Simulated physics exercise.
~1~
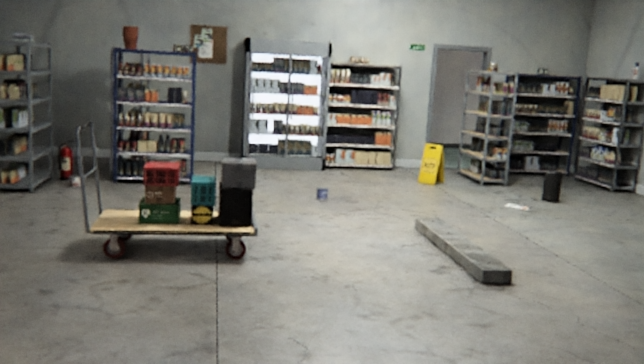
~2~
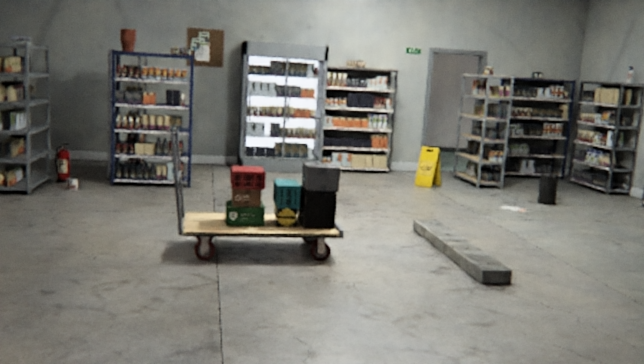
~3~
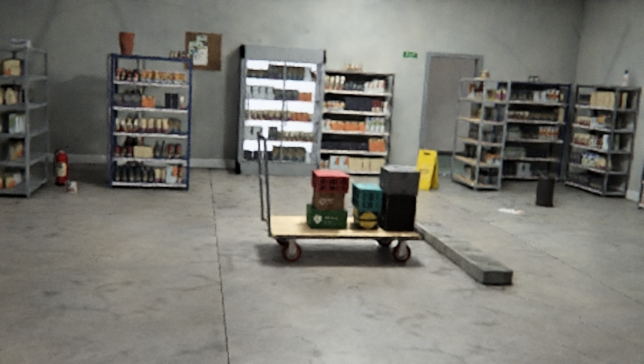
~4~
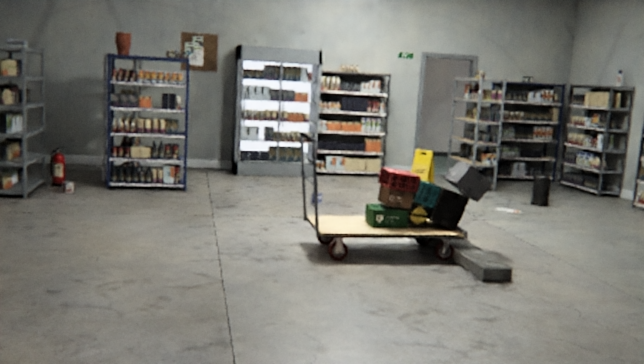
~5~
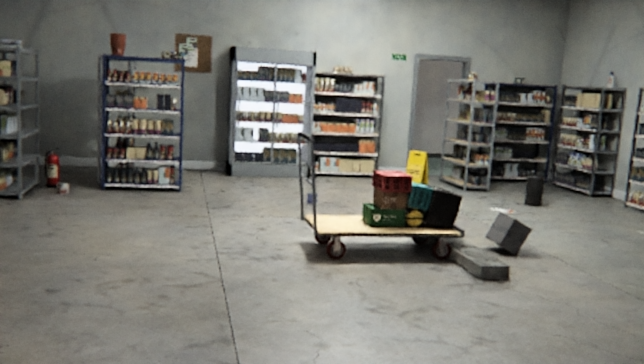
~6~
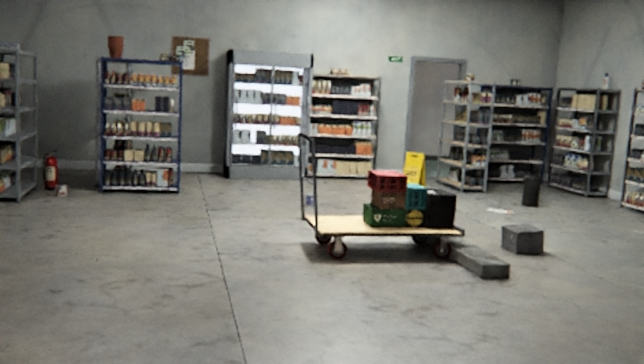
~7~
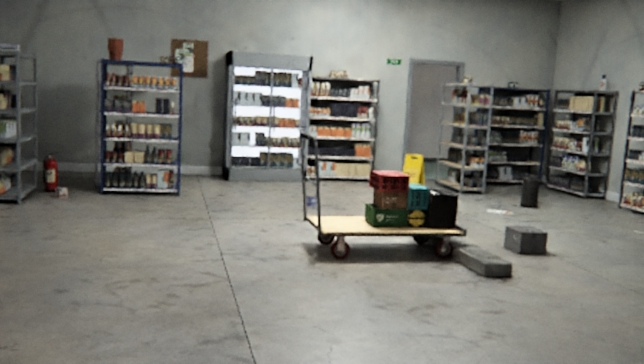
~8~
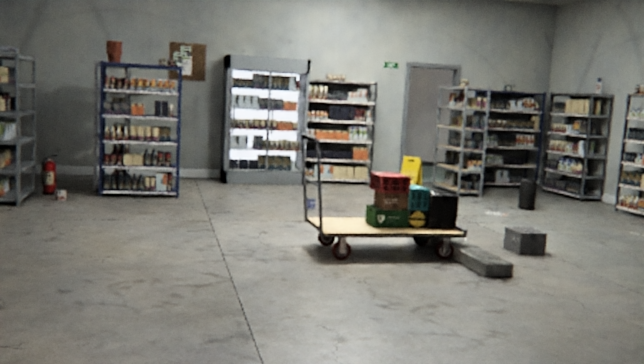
To begin with, a flatbed trolley stacked with red, brown, green, yellow, teal, black and grey boxes and crates rolls to the right across a concrete storeroom lined with shelves. It closes on a low grey kerb lying on the floor and stops against it. The grey carton, riding on top of the black one, pitches forward as the teal crate tilts with it. The grey carton then tumbles over the front edge and lands beyond the kerb, while the teal crate settles back. It ends upside down on the floor, and the rest stays aboard the still trolley.
